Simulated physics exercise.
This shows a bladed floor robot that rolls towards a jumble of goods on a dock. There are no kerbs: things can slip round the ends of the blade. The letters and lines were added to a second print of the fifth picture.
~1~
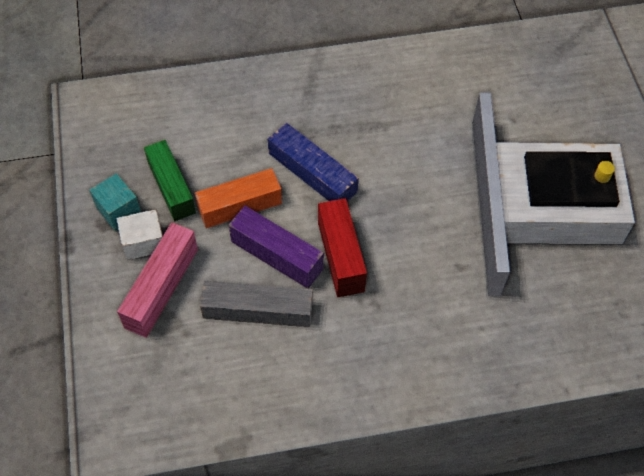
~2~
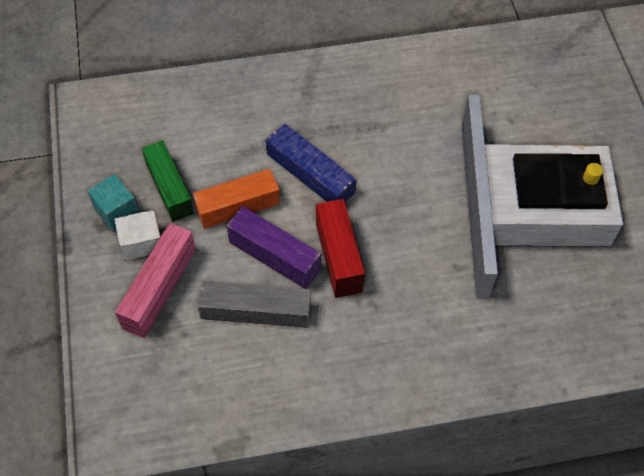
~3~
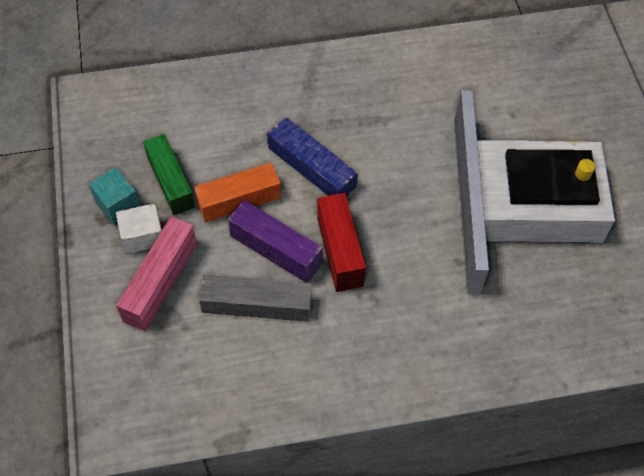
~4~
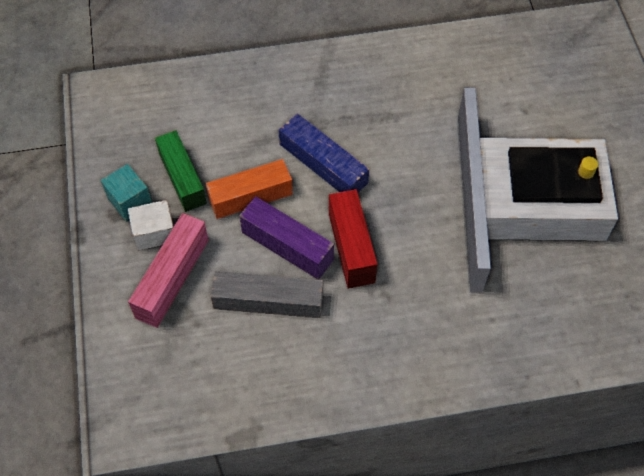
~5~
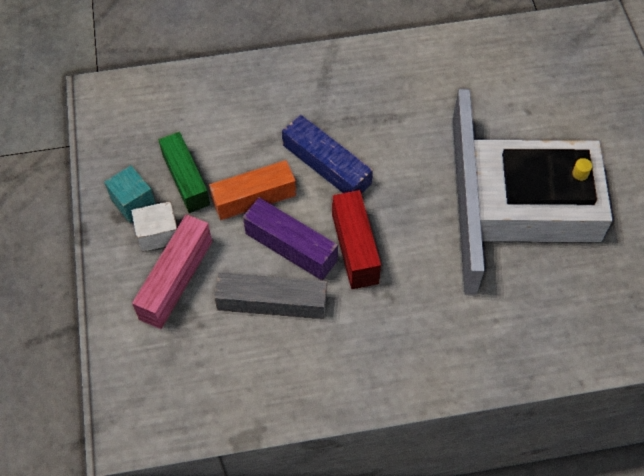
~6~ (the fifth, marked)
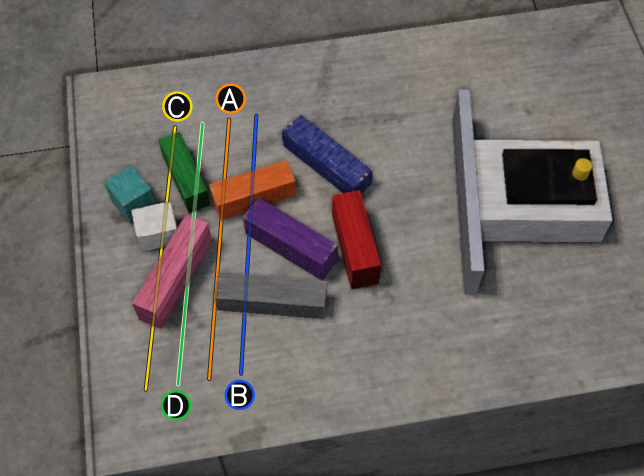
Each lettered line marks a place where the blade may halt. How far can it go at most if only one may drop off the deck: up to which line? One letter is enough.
Line D.
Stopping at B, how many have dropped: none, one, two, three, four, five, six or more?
By then, none.
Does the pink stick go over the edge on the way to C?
Yes.
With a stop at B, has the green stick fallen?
No.
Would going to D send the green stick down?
No.
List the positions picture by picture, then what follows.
Orange bar (239, 198); pink stick (159, 280); green stick (170, 181), in the first picture.
Robot (553, 180); white crate (139, 235), in the second picture.
Robot (545, 176); grey bar (256, 299), in the third picture.
Robot (548, 173); turquoise crate (127, 193), in the fourth picture.
Robot (542, 175); orange bar (253, 190); pink stick (174, 271); green stick (184, 172), in the fifth picture.
On the marked copy, A at (220, 240); B at (249, 235); C at (162, 249); D at (191, 244).
Taking D. A third of the way, robot (442, 191); blue bar (319, 156); red stick (350, 240).
Two thirds of the way, robot (340, 206); turquoise crate (104, 191); white crate (146, 233).
When it is over, robot (264, 218); turquoise crate (70, 180); white crate (77, 252); none fallen.
As for the rest, A is within the limit but short; B is within the limit but short; C drops three.
